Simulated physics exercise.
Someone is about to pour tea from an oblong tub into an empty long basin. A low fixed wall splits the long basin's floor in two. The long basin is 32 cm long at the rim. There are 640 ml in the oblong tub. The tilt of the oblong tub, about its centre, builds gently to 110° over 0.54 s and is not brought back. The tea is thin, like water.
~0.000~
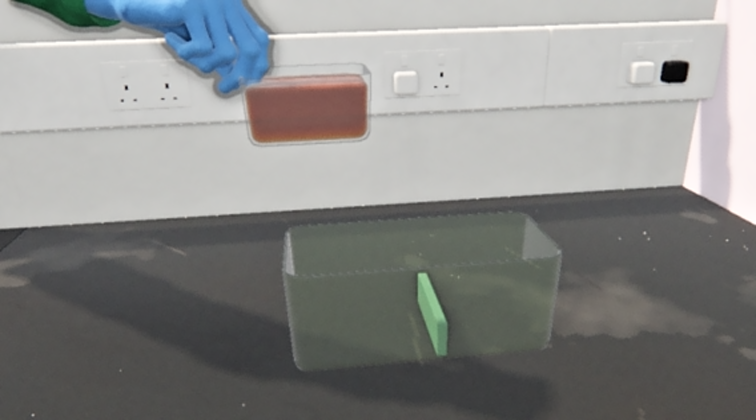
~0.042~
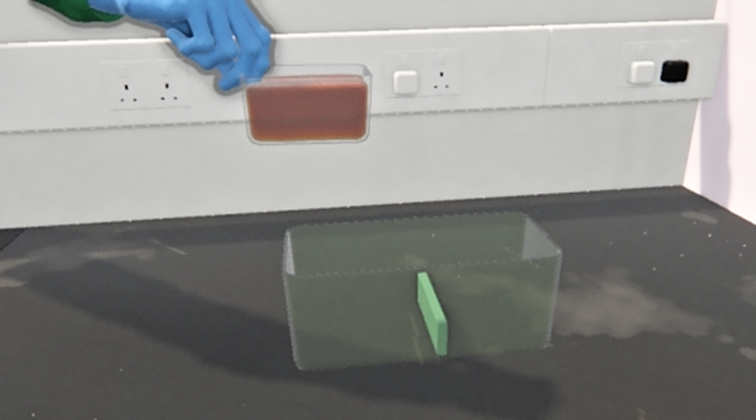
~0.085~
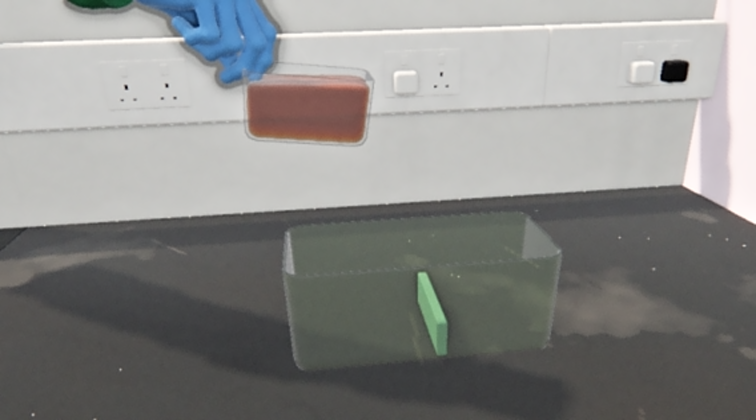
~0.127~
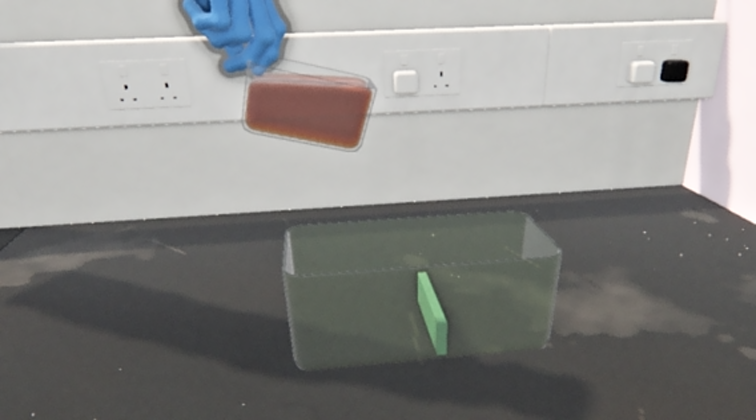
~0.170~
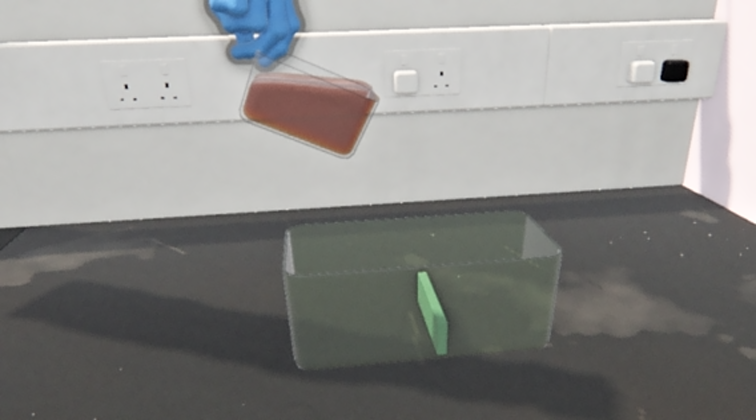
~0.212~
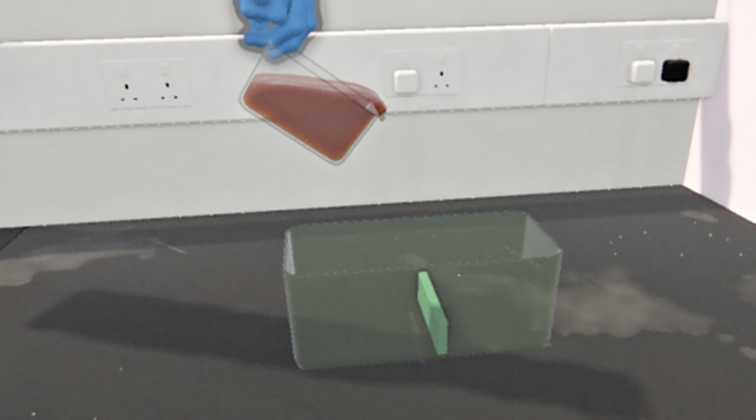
Blue-gloved hand tilting a clear oblong tub of reddish-brown tea rightward above an empty long basin, liquid reaching the lower rim.
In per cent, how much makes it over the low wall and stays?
About 38 per cent.
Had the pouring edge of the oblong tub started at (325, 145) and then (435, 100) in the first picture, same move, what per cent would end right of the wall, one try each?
First 10, then 80 per cent.
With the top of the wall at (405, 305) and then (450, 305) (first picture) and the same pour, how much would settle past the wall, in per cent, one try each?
First 70, then 25 per cent.
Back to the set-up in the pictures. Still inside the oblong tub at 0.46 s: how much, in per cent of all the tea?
Some 14 per cent.
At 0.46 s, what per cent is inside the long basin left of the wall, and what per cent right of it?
Near 10 on the left, 20 on the right.
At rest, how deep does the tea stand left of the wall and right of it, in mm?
Left about 16 mm, right about 14 mm.
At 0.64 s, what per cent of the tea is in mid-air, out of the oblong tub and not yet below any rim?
About 6 per cent.
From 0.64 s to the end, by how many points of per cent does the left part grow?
Some 9 per cent.
Then, 0.46 s in, the tilt is 104° and 15 per cent is still to pour, 11 is left of the wall and 19 right of it.
Then, 0.64 s in, the tilt is 110° and 1 per cent is still to pour, 48 is left of the wall and 42 right of it.
Then, 0.83 s in, the tilt is 110° and 0 per cent is still to pour, 56 is left of the wall and 37 right of it.
Then, 1.04 s in, the tilt is 110° and 0 per cent is still to pour, 57 is left of the wall and 38 right of it.
Finally, 57 per cent lies left of the wall, 38 right of it and 5 outside.
